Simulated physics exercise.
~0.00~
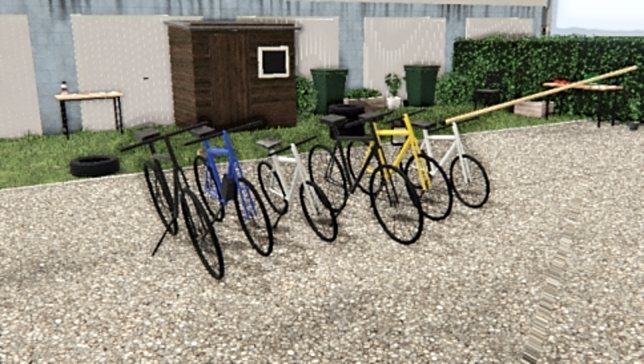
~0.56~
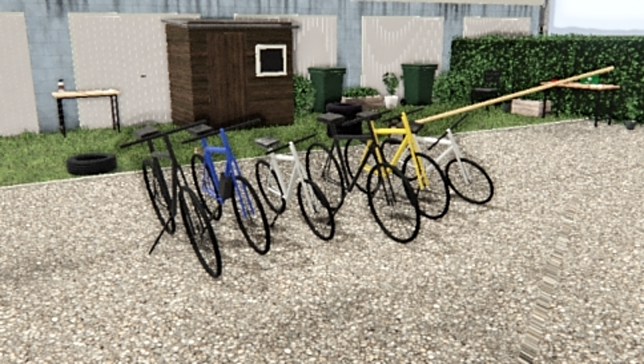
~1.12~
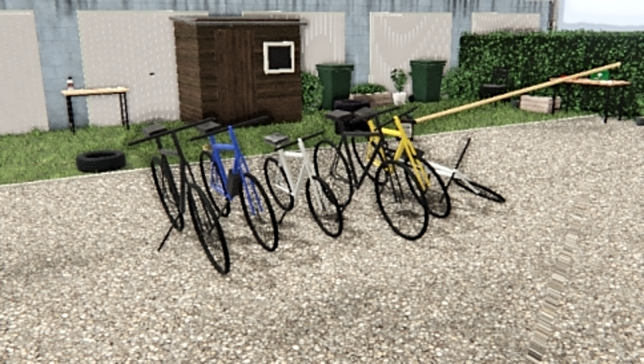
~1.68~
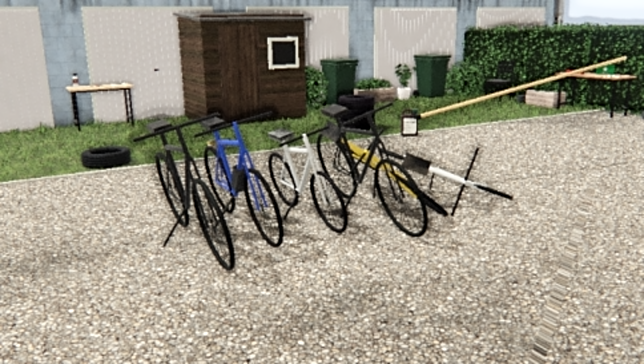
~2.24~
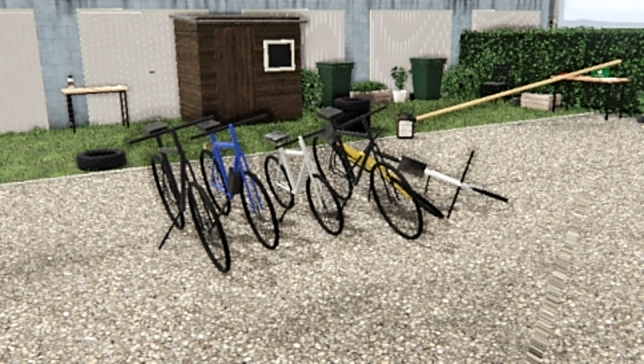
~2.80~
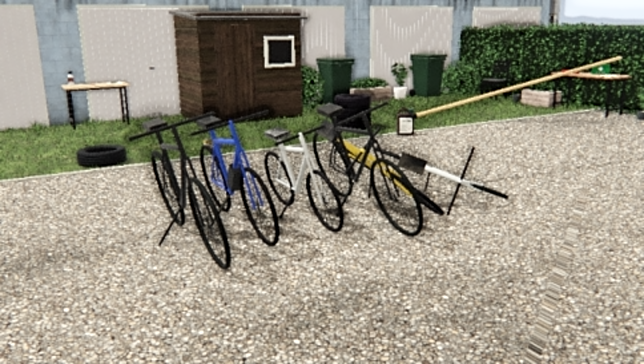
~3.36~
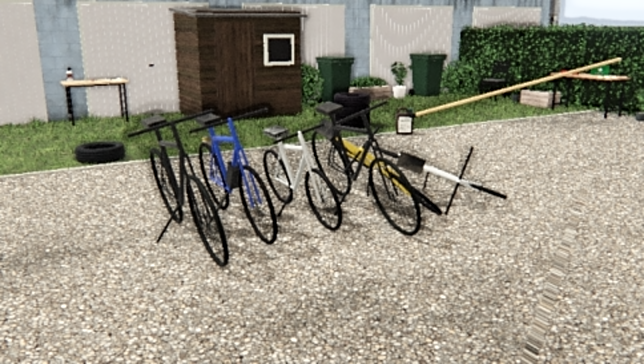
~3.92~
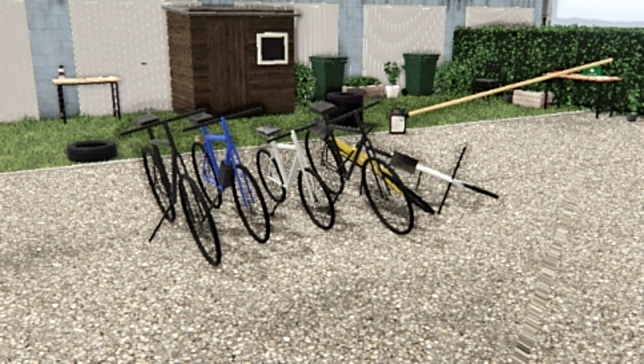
The clip shows six parked bicycles on gravel as a long pole shifts slightly left beside the white bicycle at the right end, which topples over, followed by the yellow one tipping against its dark neighbour, while the remaining four bicycles stay standing.
